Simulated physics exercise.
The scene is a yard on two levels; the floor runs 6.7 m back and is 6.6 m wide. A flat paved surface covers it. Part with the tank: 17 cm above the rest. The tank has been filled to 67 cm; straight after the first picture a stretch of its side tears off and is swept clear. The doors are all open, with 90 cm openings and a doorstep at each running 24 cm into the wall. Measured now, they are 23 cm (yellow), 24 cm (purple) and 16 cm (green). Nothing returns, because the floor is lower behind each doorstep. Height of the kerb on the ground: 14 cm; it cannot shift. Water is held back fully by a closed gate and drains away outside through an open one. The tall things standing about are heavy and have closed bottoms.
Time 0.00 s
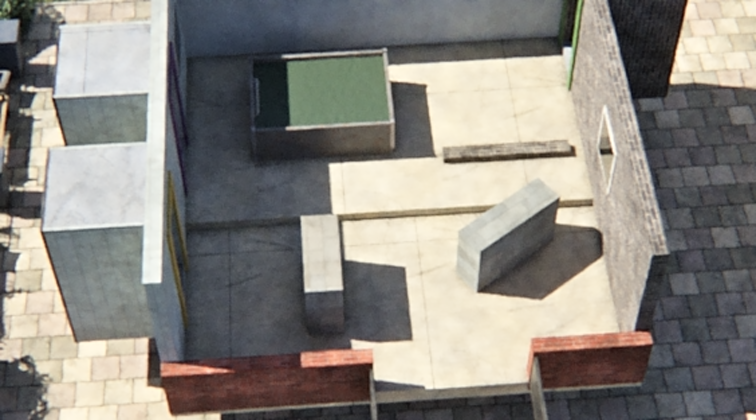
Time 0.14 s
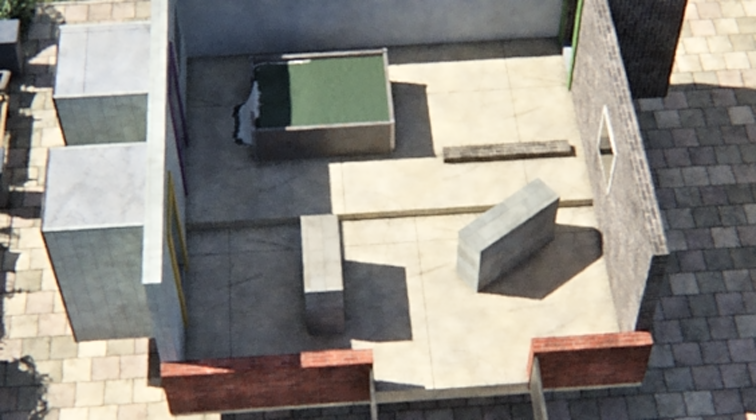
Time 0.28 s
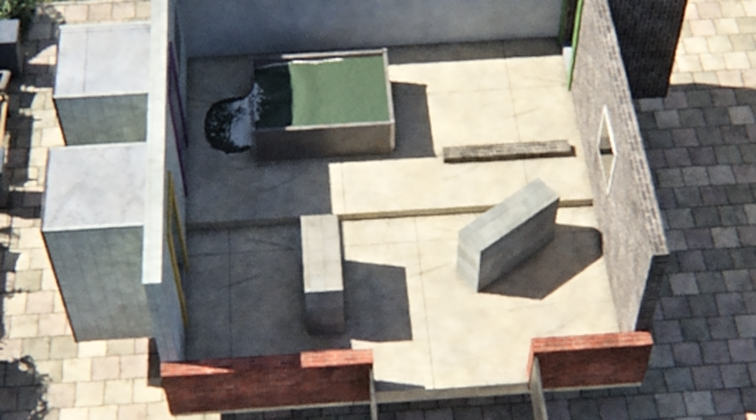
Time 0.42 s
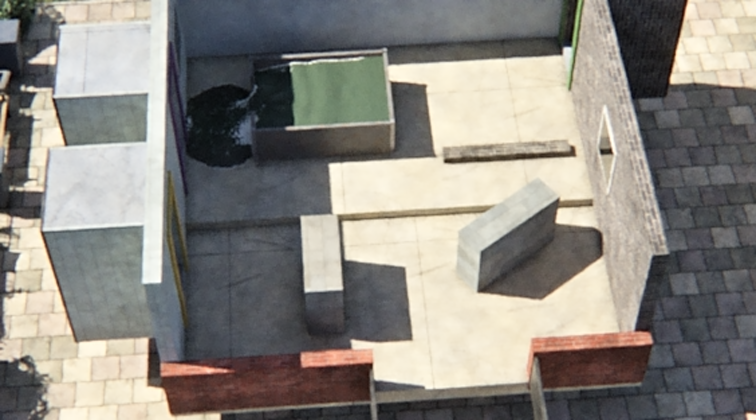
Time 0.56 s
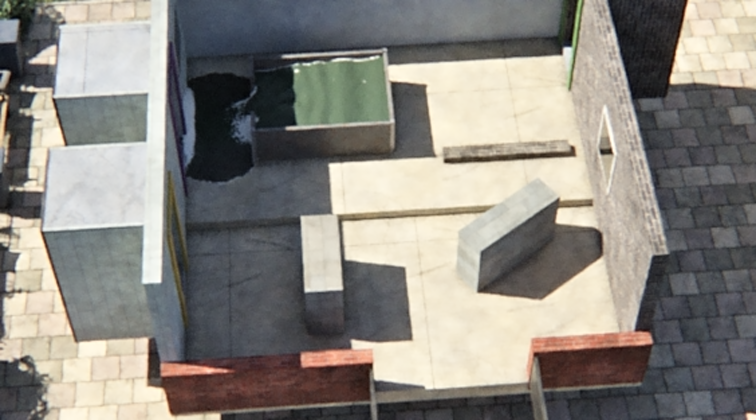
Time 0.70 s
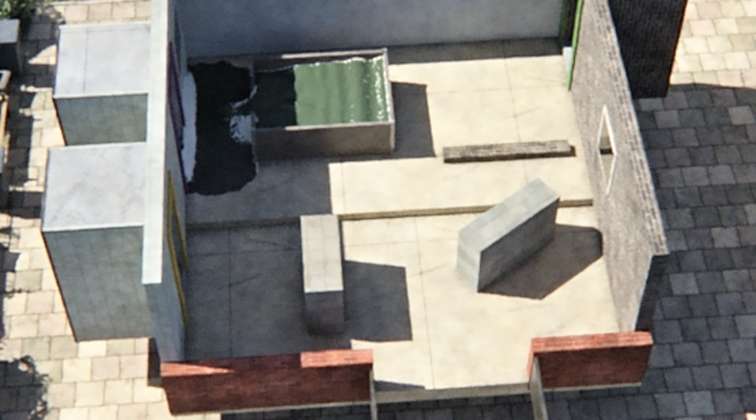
Dark green water poured out of the left end of a rectangular tank in a walled yard, spreading across the pale floor to the left wall and then along it, while the blocks nearby stayed still.
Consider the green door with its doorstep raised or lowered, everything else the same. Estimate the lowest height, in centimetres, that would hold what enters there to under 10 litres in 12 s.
I would say about 16.5 cm.
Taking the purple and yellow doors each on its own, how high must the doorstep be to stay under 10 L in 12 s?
Some 29 cm for purple, some 6.5 cm for yellow.
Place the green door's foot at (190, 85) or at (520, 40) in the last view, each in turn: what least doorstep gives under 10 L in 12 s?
First place around 28 cm, second around 11.0 cm.
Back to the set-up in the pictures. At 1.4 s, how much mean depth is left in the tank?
Some 48 cm.
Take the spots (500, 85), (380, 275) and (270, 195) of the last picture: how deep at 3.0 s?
Roughly 0, 0 and 2 centimetres.
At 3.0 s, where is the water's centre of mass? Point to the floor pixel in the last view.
The water is centred around (285, 138) in the last picture's pixels.
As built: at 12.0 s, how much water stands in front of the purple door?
6.0 cm.
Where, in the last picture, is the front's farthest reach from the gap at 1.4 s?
Lab note: Front tip approx. (186, 281).
After 1.4 s water covers 10 % of the floor, deepest (46 cm) near (188, 58); it has not reached the green door.
After 3.0 s water covers 35 % of the floor, deepest (32 cm) near (187, 66); it has not reached the green door.
After 12.0 s water covers 85 % of the floor, deepest (11 cm) near (545, 45); 10 cm at the green door, 11 litres in over its 16 cm doorstep.
At the green door as built, the water arrived by 3.8 s and peaked near 20 cm at 4.6 s.
Run again over the same 12 s with other heights there, 30 litres in over 13 cm, 5 litres over 18 cm. The limit of 10 litres is kept from about 16.5 cm up.
